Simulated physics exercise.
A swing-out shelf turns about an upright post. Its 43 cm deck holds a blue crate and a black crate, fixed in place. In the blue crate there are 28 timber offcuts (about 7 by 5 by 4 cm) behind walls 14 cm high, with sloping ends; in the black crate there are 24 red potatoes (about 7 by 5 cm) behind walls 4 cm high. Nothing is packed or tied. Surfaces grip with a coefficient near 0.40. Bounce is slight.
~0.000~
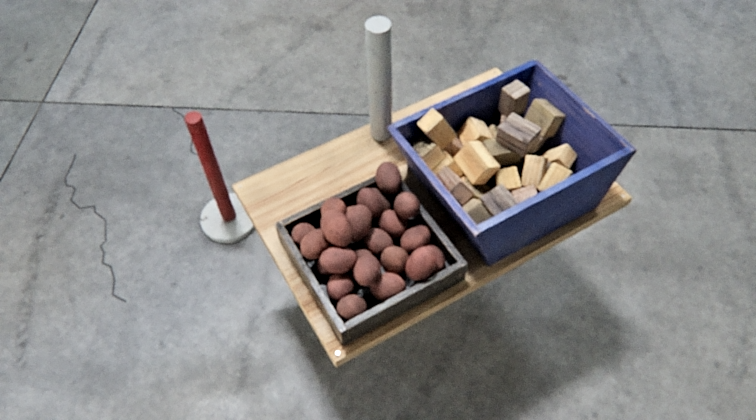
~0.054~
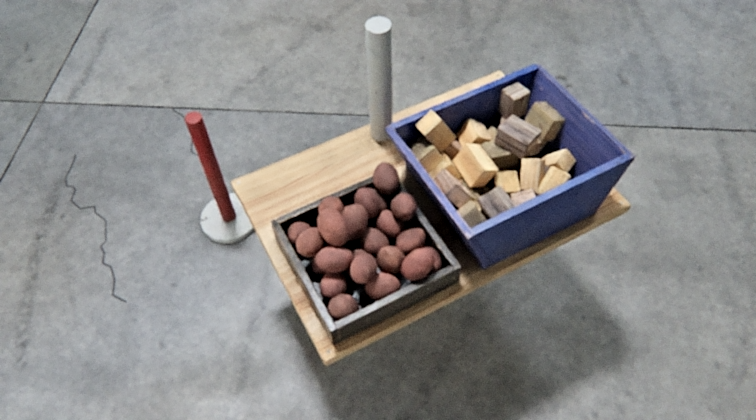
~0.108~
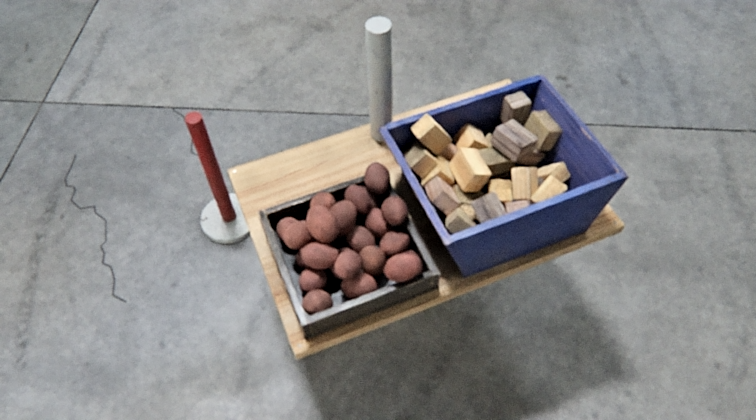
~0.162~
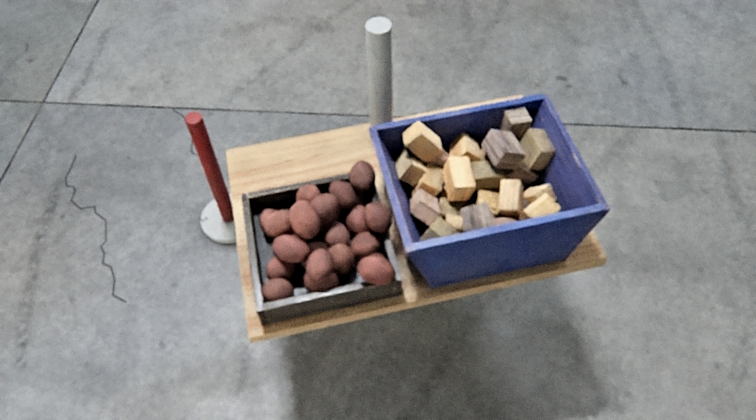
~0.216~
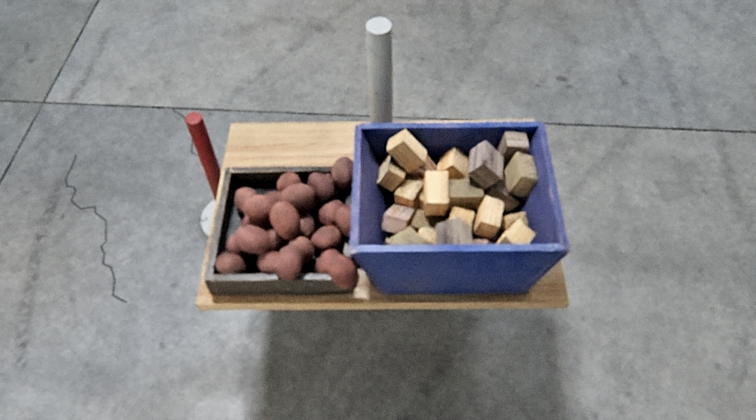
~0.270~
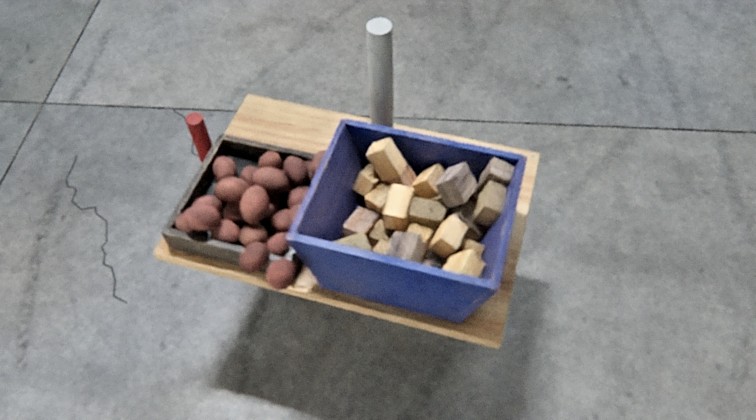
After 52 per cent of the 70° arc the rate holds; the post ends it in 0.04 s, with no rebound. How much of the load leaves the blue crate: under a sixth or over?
The blue crate loses under a sixth of its timber offcuts.
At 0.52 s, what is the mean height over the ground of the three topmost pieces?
Roughly 54 cm.
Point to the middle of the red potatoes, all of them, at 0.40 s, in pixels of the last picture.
At about (218, 155).
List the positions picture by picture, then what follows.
In the first frame (places track the rim corner closest to us here), blue crate (479, 228); black crate (345, 326); 0° round; all still inside.
Blue crate (473, 231); black crate (336, 325); 2° round, in the second frame.
Blue crate (451, 239); black crate (308, 320); 8° round, in the third frame.
Blue crate (413, 247); black crate (263, 306); 17° round, in the fourth frame.
Blue crate (357, 249); black crate (212, 277); 31° round; 1 out, the lowest potato at (344, 271), in the fifth frame.
Blue crate (293, 236); black crate (168, 231); 47° round; 2 out, the lowest potato at (255, 258), in the sixth frame.
After 0.32 s, it reaches the stop.
After 0.40 s, the blue crate has all 28 and the black crate is down by 4 of 24.
After 0.52 s, the blue crate has all 28 and the black crate is down by 6 of 24.
After 0.74 s, the blue crate has all 28 and the black crate is down by 7 of 24.
When it is over (at 1.18 s), the blue crate has all 28 and the black crate is down by 7 of 24. Asked share, 0 of 28, 0 per cent.
